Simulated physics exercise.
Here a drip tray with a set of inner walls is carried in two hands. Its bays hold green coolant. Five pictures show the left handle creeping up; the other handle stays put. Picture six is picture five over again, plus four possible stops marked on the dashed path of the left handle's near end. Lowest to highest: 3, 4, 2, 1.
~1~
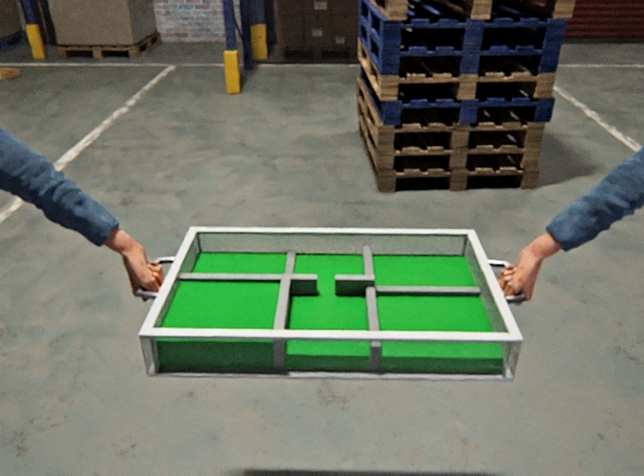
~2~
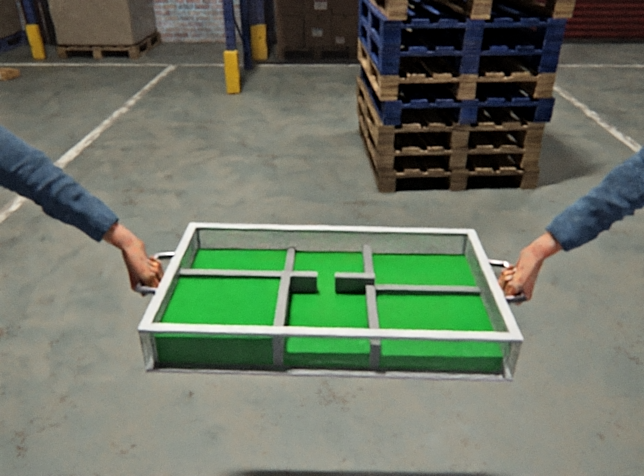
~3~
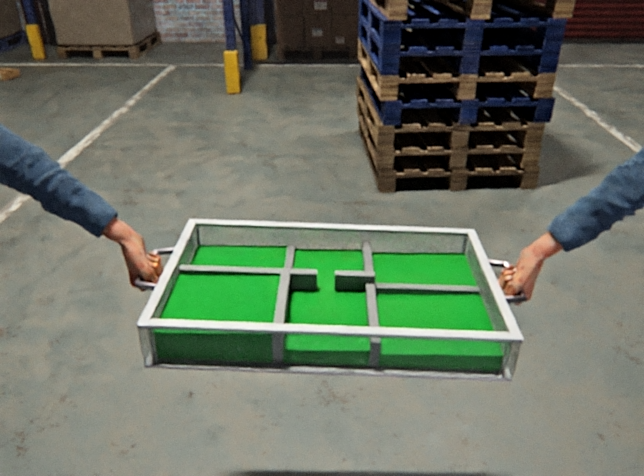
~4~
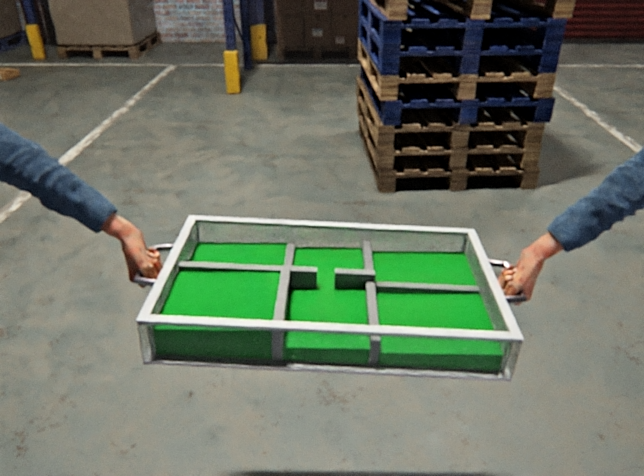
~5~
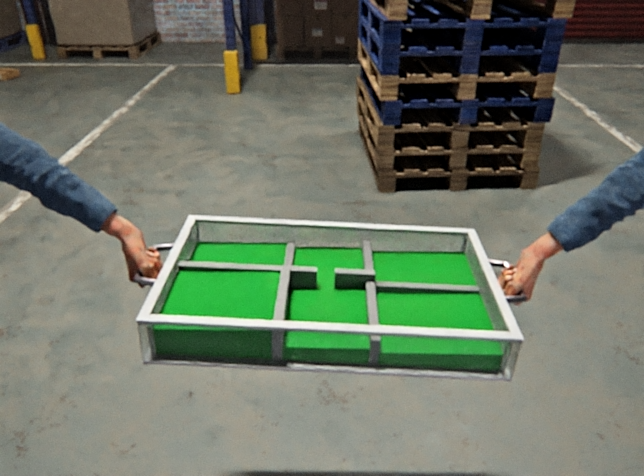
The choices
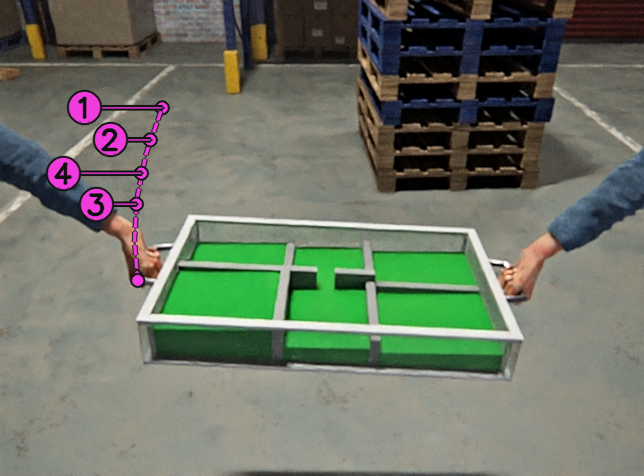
A shallow, pale-framed tray with clear sides and grey inner walls, its bays holding bright green liquid, is held by its end handles between two blue-sleeved arms. The fixed view looks slightly down across a grey warehouse floor with white lines, blue and wooden pallets stacked behind to the right, and yellow-based posts at left. The left hand rises slightly, tilting the tray gently down to the right, while the background stays still.
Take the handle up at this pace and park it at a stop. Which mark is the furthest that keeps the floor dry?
3 will do.
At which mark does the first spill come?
That would be 4.
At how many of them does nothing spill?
One of them.
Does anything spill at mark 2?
Yes, that goes wrong.
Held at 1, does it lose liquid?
Yes, that goes wrong.
In magenta, 1 at (162, 107); 2 at (150, 139); 3 at (136, 204); 4 at (141, 173).
Choosing 1, about 42 % goes over the rim.
Choosing 2, about 30 % goes over the rim.
Choosing 3, nothing spills; the front right bay holds the most.
Choosing 4, about 11 % goes over the rim.
